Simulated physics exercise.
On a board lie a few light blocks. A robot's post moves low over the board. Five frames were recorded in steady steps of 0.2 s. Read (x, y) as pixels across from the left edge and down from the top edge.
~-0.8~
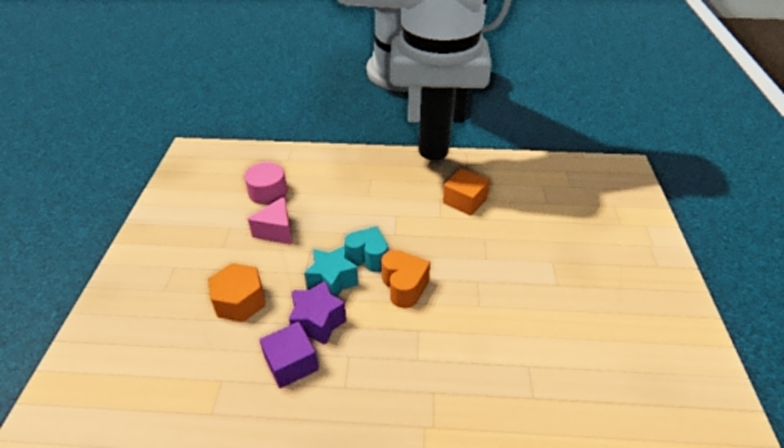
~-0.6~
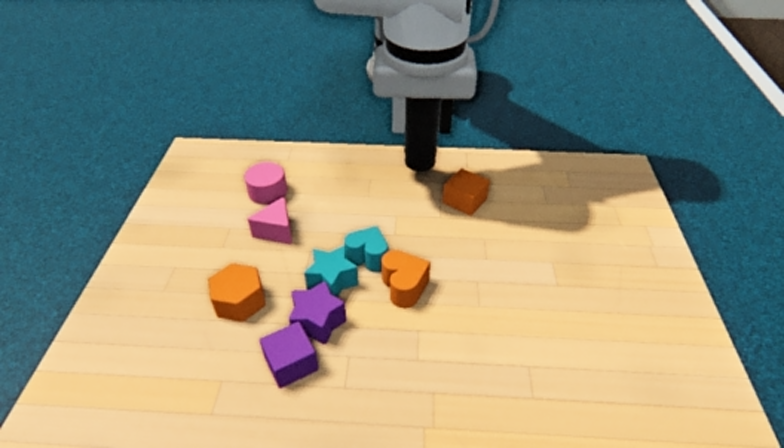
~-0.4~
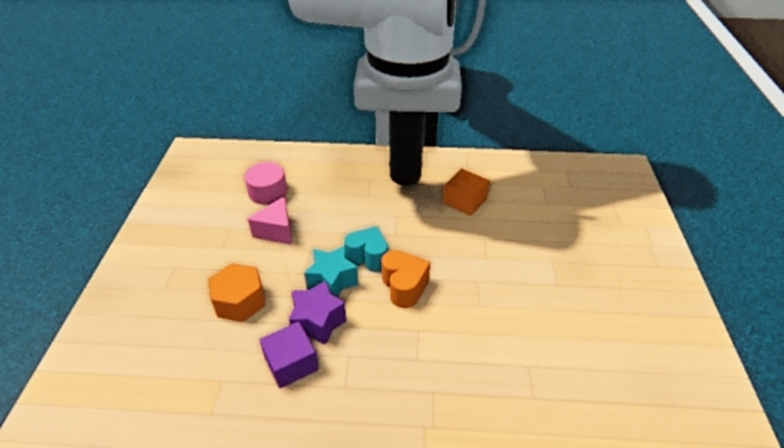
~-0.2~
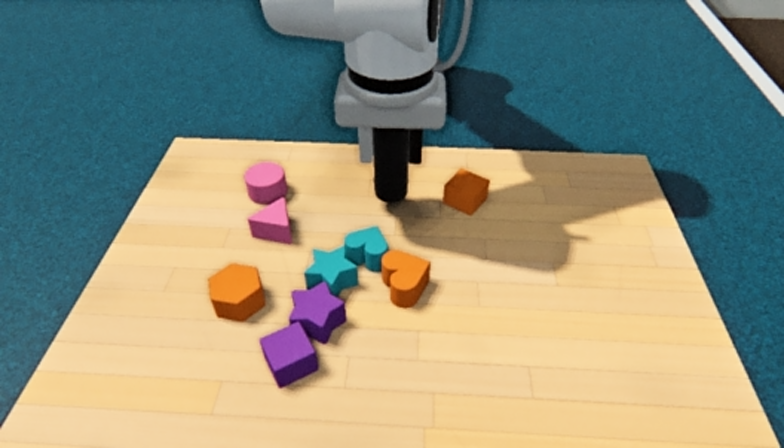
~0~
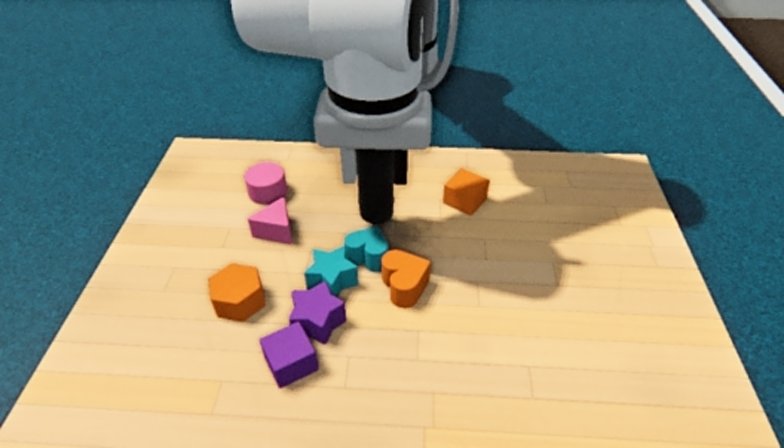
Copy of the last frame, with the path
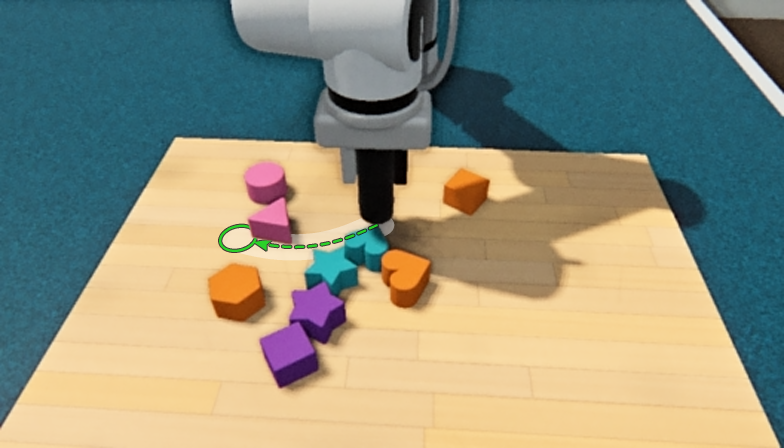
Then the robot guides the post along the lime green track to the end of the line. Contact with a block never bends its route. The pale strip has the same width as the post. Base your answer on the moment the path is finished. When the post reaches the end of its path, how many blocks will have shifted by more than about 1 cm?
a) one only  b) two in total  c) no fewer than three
Letter a.
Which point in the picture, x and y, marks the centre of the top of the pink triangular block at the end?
Around (240, 198).
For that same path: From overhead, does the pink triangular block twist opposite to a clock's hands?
In short: No.
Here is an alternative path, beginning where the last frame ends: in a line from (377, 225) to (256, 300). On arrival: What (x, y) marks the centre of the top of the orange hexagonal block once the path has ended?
About (205, 297).
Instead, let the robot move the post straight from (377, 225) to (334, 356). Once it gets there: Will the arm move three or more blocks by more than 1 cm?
Yes, that is how it ends up.
Path on the board, from (377, 225) by way of (334, 242) and (284, 247) to (238, 238).
What follows on the original path. One third of the way, post at (332, 230); nothing pushed yet.
Two thirds of the way, post at (281, 235); pink triangular block at (262, 209), turned 40° clockwise.
At the end, post at (235, 226); pink triangular block at (240, 198), turned 110° clockwise; turquoise heart block in place.
